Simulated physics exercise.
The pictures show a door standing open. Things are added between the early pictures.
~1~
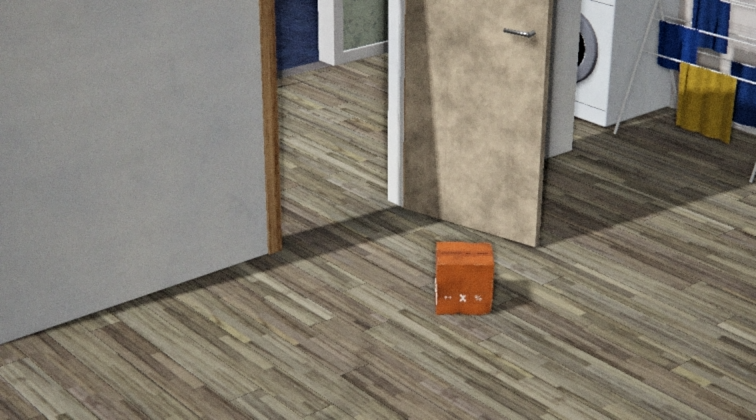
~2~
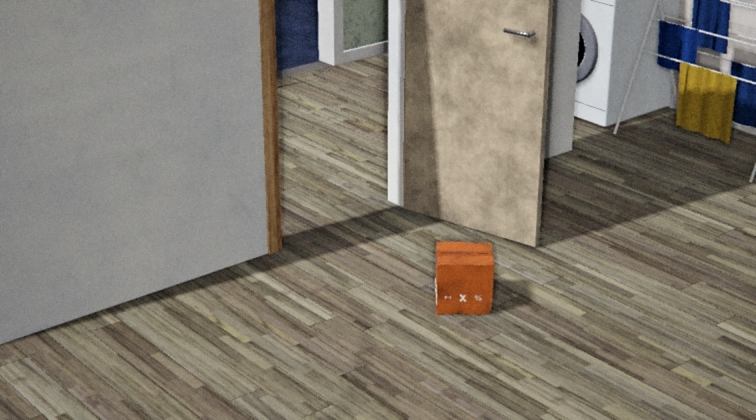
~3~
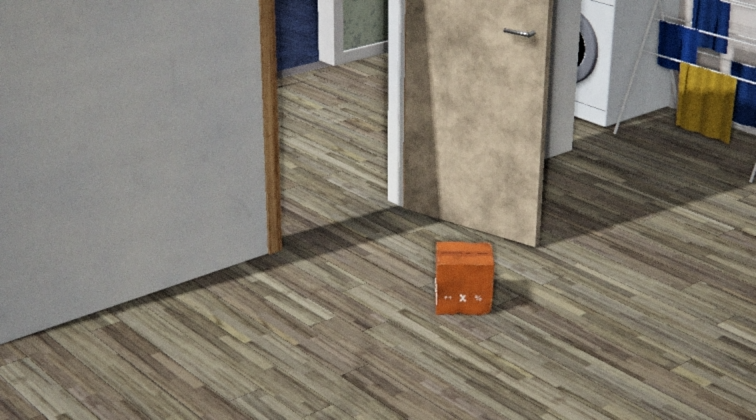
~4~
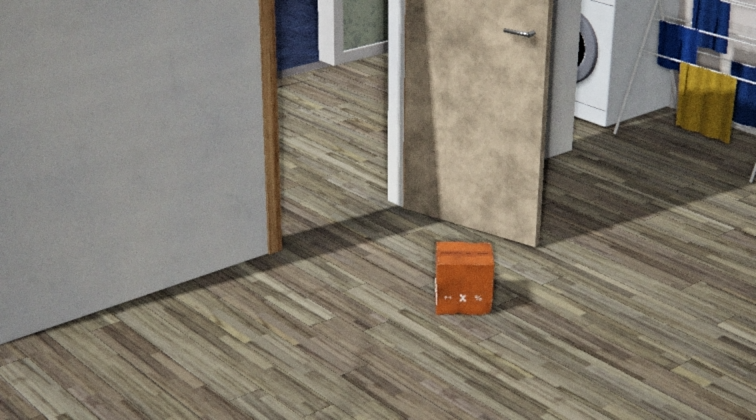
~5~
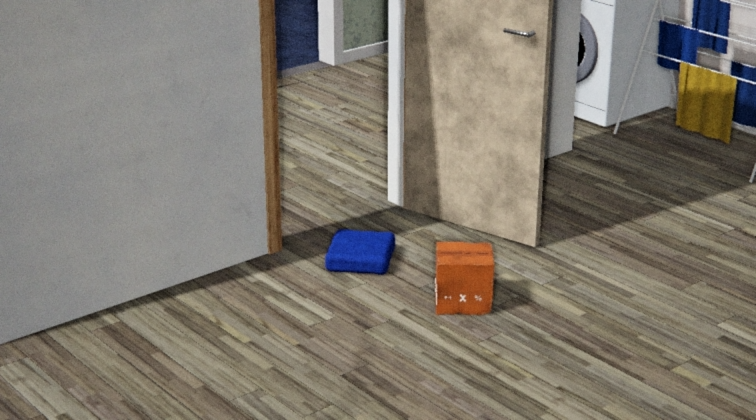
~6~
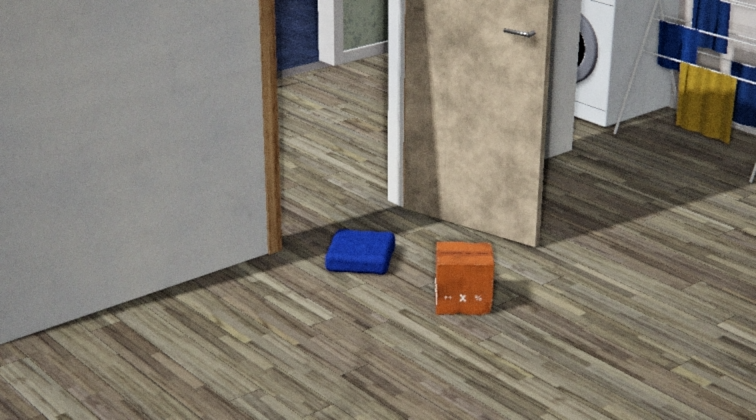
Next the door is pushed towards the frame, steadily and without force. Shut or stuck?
As it turns out, it is blocked.
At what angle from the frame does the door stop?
Some 20° open.
Then, 1.00 s on from there, door at 63°.
Then, 1.50 s on from there, door at 29°; blue cushion shifted a little near (324, 247).
In the end, door at 22°; moved from the start, blue cushion; orange box unmoved. At the end, from the last picture's camera, blue cushion near (309, 244).
